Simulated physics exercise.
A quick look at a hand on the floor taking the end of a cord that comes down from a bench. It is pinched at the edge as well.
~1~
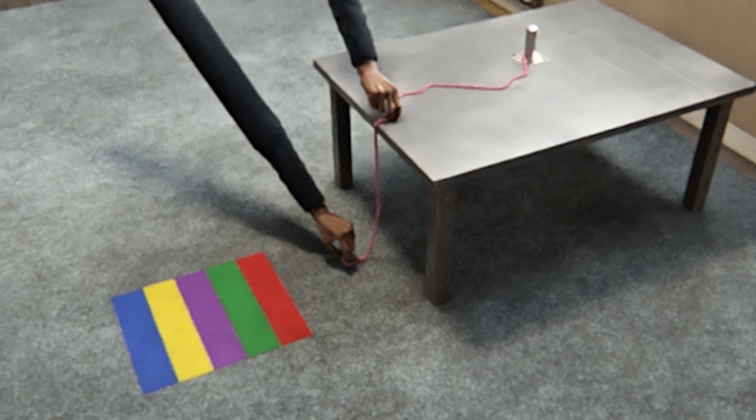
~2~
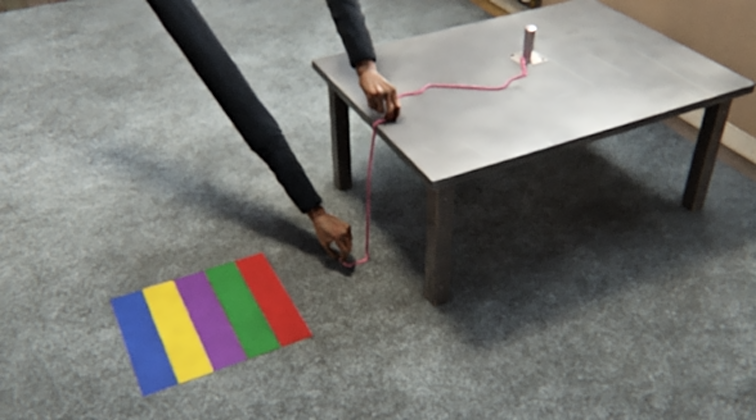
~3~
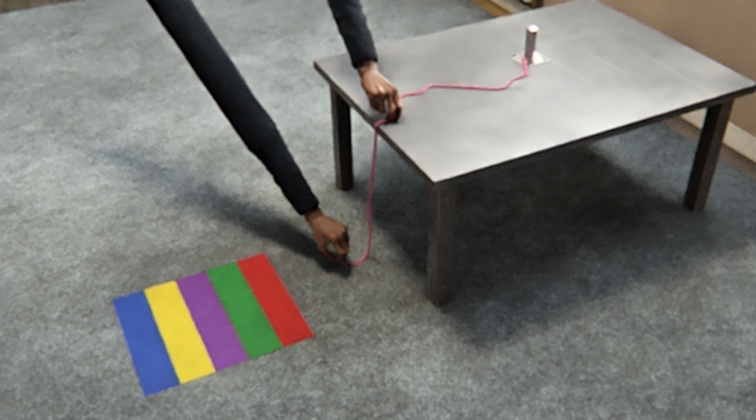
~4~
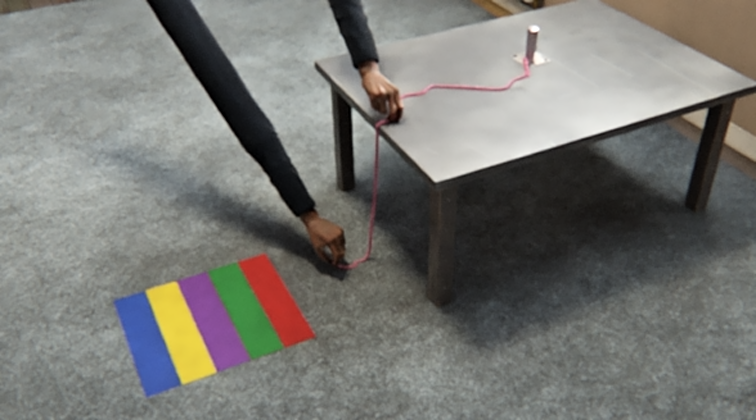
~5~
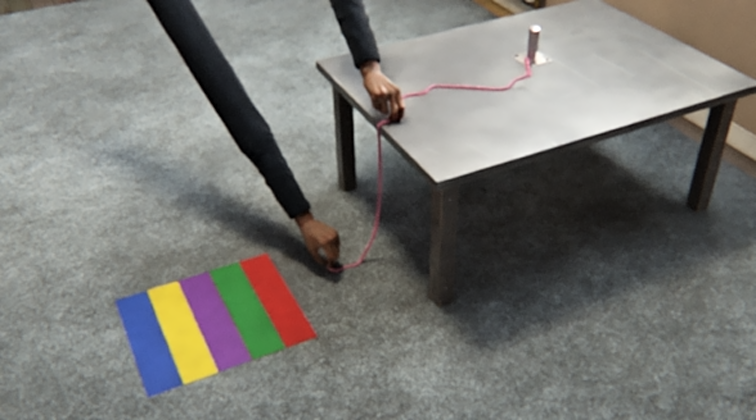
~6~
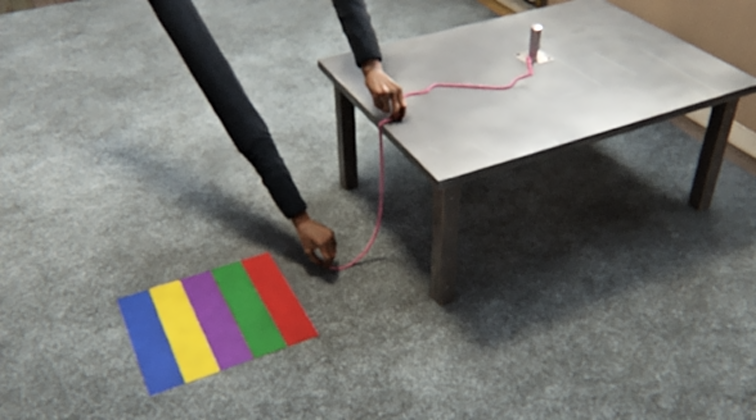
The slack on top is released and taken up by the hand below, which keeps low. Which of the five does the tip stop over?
It gets as far as the yellow strip.
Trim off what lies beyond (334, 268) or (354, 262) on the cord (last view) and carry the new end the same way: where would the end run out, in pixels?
About (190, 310) and (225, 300).
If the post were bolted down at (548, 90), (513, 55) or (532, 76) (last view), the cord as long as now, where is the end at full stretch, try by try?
In that order: (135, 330), (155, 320) and (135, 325).
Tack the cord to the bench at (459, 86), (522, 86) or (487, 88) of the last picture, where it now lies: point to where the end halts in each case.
In that order: (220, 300), (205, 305) and (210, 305).
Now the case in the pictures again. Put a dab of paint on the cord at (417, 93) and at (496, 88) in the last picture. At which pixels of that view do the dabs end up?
The first at (386, 111), the second at (459, 83).
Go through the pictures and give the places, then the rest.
In the first frame, end (343, 257); red (288, 324); green (256, 335); purple (223, 346); yellow (189, 358); blue (154, 370).
In the second frame, end (340, 259); cord through (522, 72) (477, 88) (416, 93) (382, 121) (369, 181) (367, 241).
In the third frame, end (337, 261).
In the fourth frame, end (333, 263); cord through (525, 73) (480, 89) (418, 94) (385, 122) (376, 182) (370, 241).
In the fifth frame, end (328, 265).
In the sixth frame, end (324, 266); cord through (528, 71) (483, 87) (422, 93) (388, 121) (382, 179) (372, 240).
Early on, end near (229, 297); over green.
Midway, end near (194, 308); over yellow.
At the end of the slack, end near (173, 315); over yellow. The yellow one.
